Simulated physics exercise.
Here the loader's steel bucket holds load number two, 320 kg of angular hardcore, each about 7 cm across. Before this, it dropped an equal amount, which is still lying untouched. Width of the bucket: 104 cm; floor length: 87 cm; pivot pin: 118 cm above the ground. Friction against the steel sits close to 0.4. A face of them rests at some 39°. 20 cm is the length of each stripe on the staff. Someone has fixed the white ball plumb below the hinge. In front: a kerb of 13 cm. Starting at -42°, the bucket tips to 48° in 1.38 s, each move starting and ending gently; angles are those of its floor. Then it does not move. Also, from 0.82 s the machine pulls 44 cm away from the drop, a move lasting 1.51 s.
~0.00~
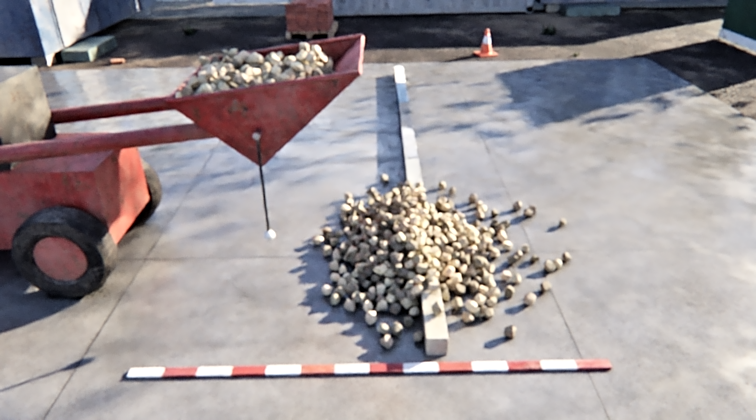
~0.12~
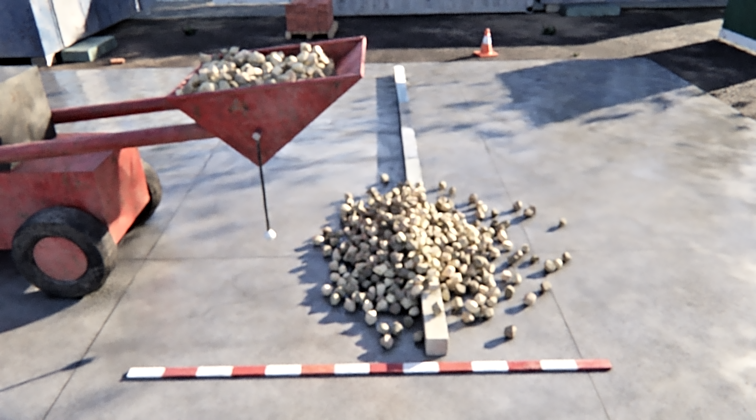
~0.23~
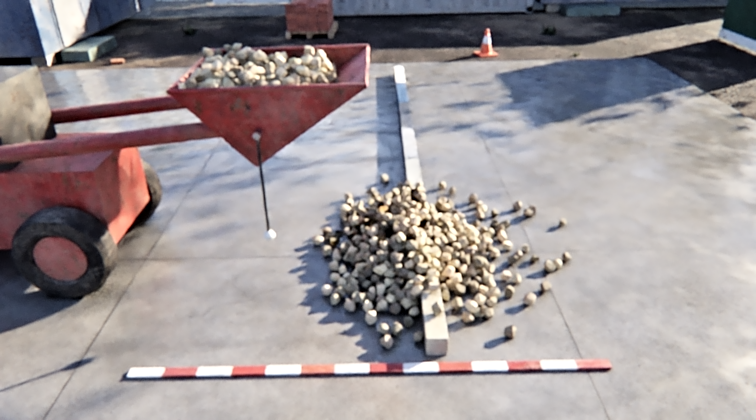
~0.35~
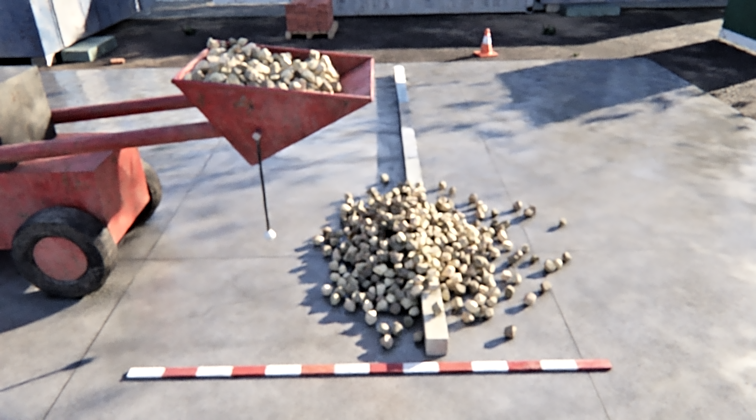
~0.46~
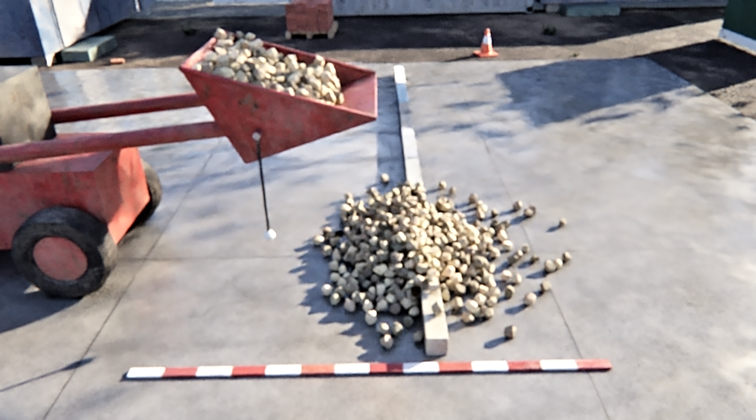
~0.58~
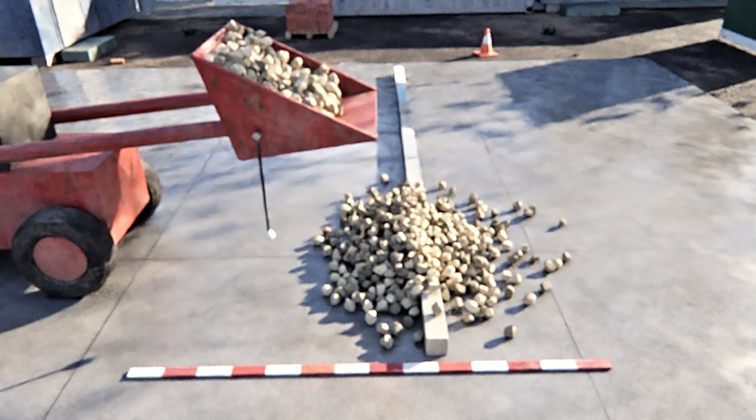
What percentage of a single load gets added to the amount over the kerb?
1 %.
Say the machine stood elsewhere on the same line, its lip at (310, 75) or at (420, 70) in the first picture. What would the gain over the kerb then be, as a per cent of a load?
Case one about 0 %, case two about 25 %.
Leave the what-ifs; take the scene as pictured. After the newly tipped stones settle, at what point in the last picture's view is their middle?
Their middle is at about (342, 238).
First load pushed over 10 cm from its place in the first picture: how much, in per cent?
Around 0 in a hundred.
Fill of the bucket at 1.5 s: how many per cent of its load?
Around 20 per cent of the load is still inside.
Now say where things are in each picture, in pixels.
Lip at (360, 73), floor tilted -42°, highest stones at (302, 54). The earlier load is highest near (408, 211), 27 cm above ground level, 73 % on this side of the kerb, 27 % over the kerb, in the first picture.
Lip at (362, 76), floor tilted -40°, highest stones at (294, 55); the stones move at 0.1 m/s on average, in the second picture.
Lip at (367, 86), floor tilted -35°, highest stones at (248, 55); the stones move at 0.2 m/s on average, in the third picture.
Lip at (372, 100), floor tilted -28°, highest stones at (225, 48); the stones move at 0.3 m/s on average, in the fourth picture.
The bucket is at -18°, its lip at (376, 119); the top of the load is at (232, 40); the stones move at 0.4 m/s on average, in the fifth picture.
The bucket is at -8°, its lip at (376, 140); the top of the load is at (239, 35); the stones move at 0.4 m/s on average, in the sixth picture.
After 1.0 s the floor is at 34°; in per cent of one load, 98 in the bucket, 75 on this side of the kerb, 27 over the kerb; the foremost stones are at (543, 235).
After 1.5 s the floor is at 48°; in per cent of one load, 21 in the bucket, 152 on this side of the kerb, 27 over the kerb; the foremost stones are at (543, 235).
After 2.8 s the floor is at 48°; in per cent of one load, 0 in the bucket, 173 on this side of the kerb, 28 over the kerb; the foremost stones are at (543, 235).
After 5.4 s the floor is at 48°; in per cent of one load, 0 in the bucket, 173 on this side of the kerb, 28 over the kerb; the foremost stones are at (543, 235). Net gain over the kerb, 1.
